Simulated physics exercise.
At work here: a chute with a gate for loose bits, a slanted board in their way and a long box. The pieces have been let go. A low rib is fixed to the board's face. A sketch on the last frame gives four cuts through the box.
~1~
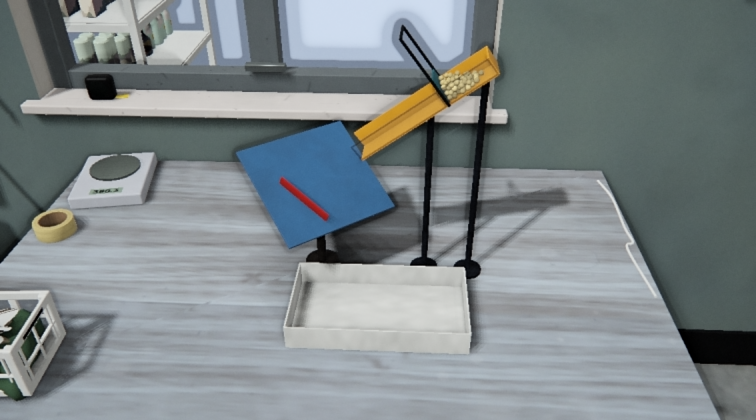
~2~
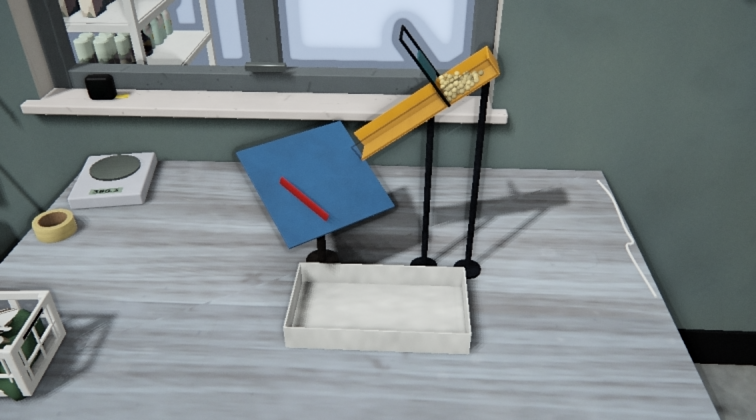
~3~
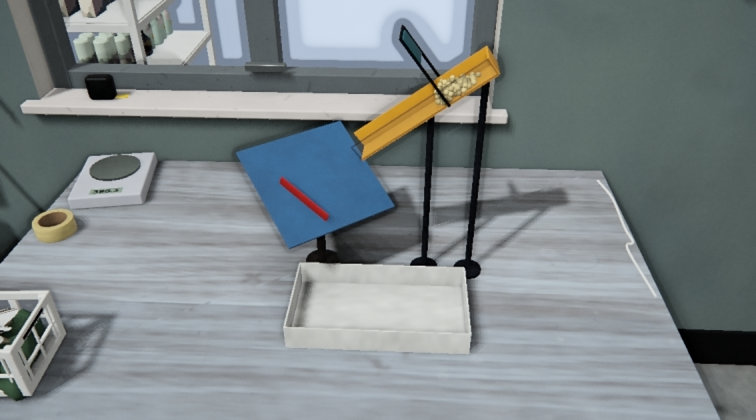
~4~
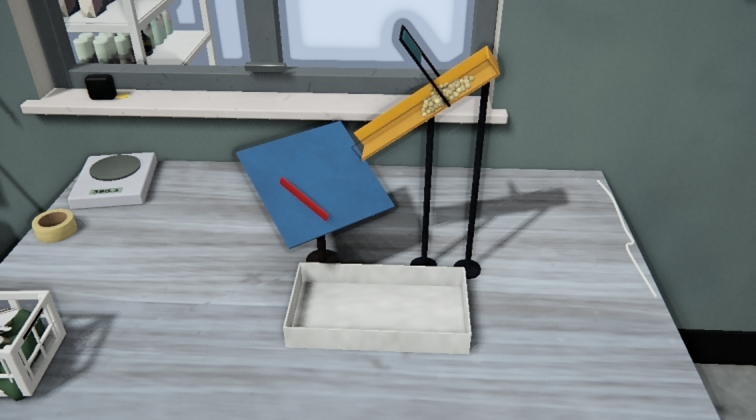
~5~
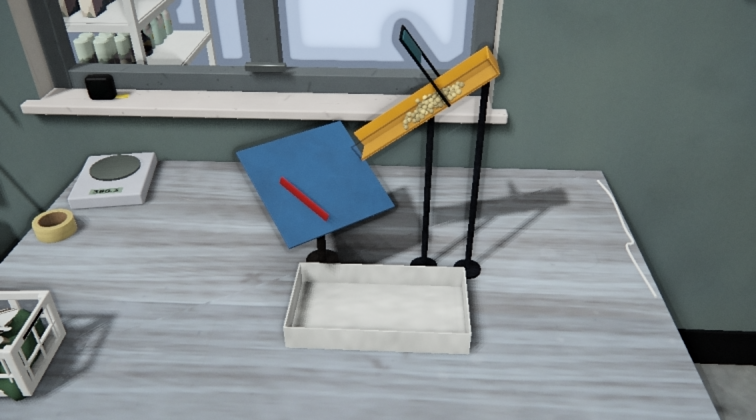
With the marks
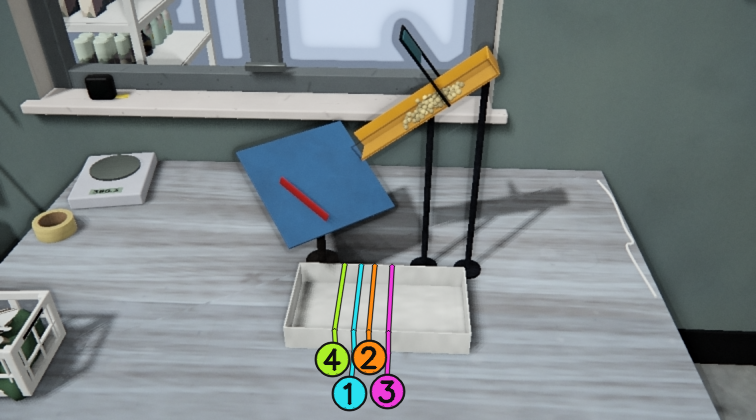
A blue slanted board with a red strip stood above an empty white box on a table, and pale beans behind a gate in an orange chute began sliding down it toward the left.
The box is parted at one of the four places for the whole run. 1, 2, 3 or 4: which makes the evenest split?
The answer is line 2.
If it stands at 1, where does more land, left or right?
More lands on the right.
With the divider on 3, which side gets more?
More lands on the left.
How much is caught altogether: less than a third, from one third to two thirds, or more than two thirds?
About that: More than two thirds.
On the marked copy, line 1 crosses the front rim at (353, 330); line 2 crosses the front rim at (368, 331); line 3 crosses the front rim at (388, 331); line 4 crosses the front rim at (334, 329).
If 1 is chosen, of what is caught, a small part on the left of the divider, nearly all on the right.
If 2 is chosen, of what is caught, about half on the left of the divider, about half on the right.
If 3 is chosen, of what is caught, nearly all on the left of the divider, a small part on the right.
If 4 is chosen, of what is caught, none on the left of the divider, all on the right.
